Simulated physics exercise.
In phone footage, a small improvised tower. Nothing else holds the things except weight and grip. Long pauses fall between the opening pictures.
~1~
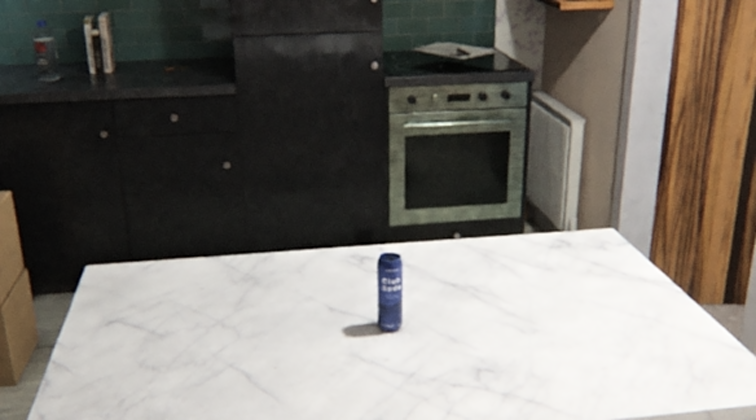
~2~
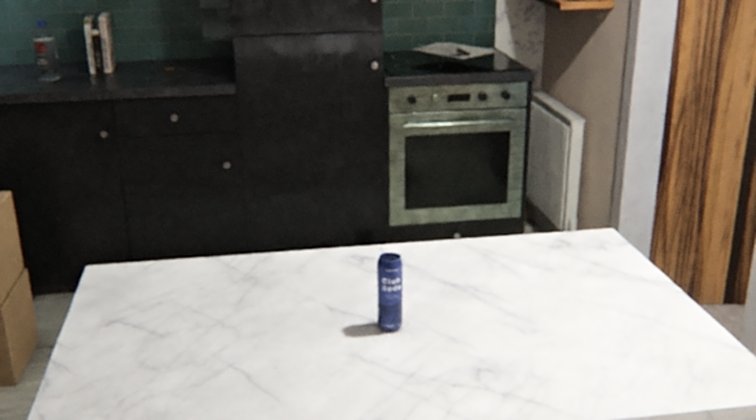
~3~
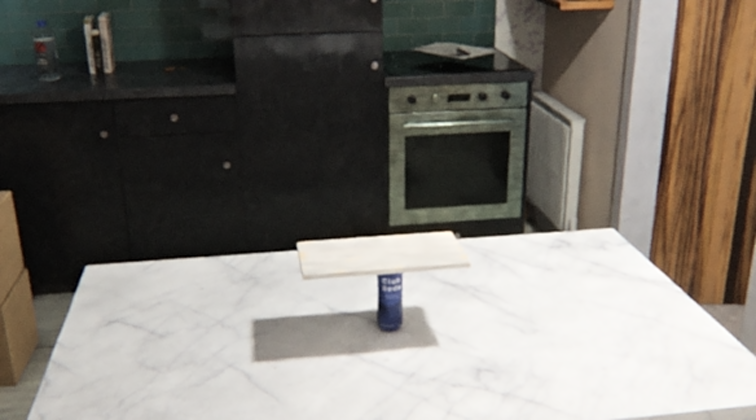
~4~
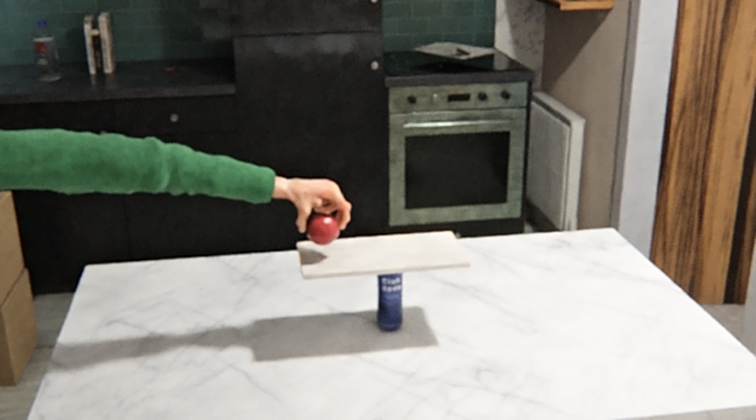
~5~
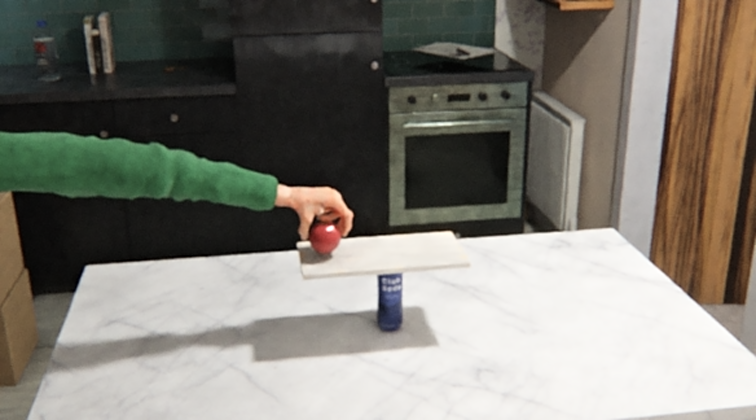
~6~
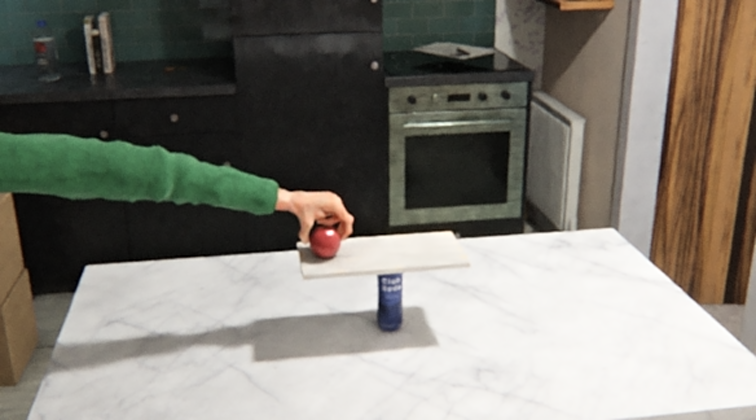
A hand in a green sleeve reaches in from the left and lowers a red tomato onto the left end of a pale board, keeping hold of it. Before that, a blue can stands alone on a white marble table, then the board appears across its top. The fixed, slightly raised view shows a kitchen with dark cabinets, green tiles and an oven behind.
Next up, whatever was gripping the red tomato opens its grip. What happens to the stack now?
The stack tumbles down.
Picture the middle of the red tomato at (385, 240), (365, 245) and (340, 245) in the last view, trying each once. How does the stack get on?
Try one: Stable; try two: Collapse; try three: Collapse.
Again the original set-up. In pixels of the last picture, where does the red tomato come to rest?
It ends up close to (320, 319).
Then, 0.40 s after the last picture, red tomato now fallen; white board tipped 53° from how it was.
Then, 0.70 s after the last picture, white board tipped 64° from how it was; blue can tipped 11° from how it was.
Then, 0.90 s after the last picture, blue can and white board now fallen.
Then, 1.00 s after the last picture, things are still on the move.
By the end, fallen, red tomato, blue can and white board. Seen from the same camera at the end, red tomato near (321, 320). The stack loses its balance.
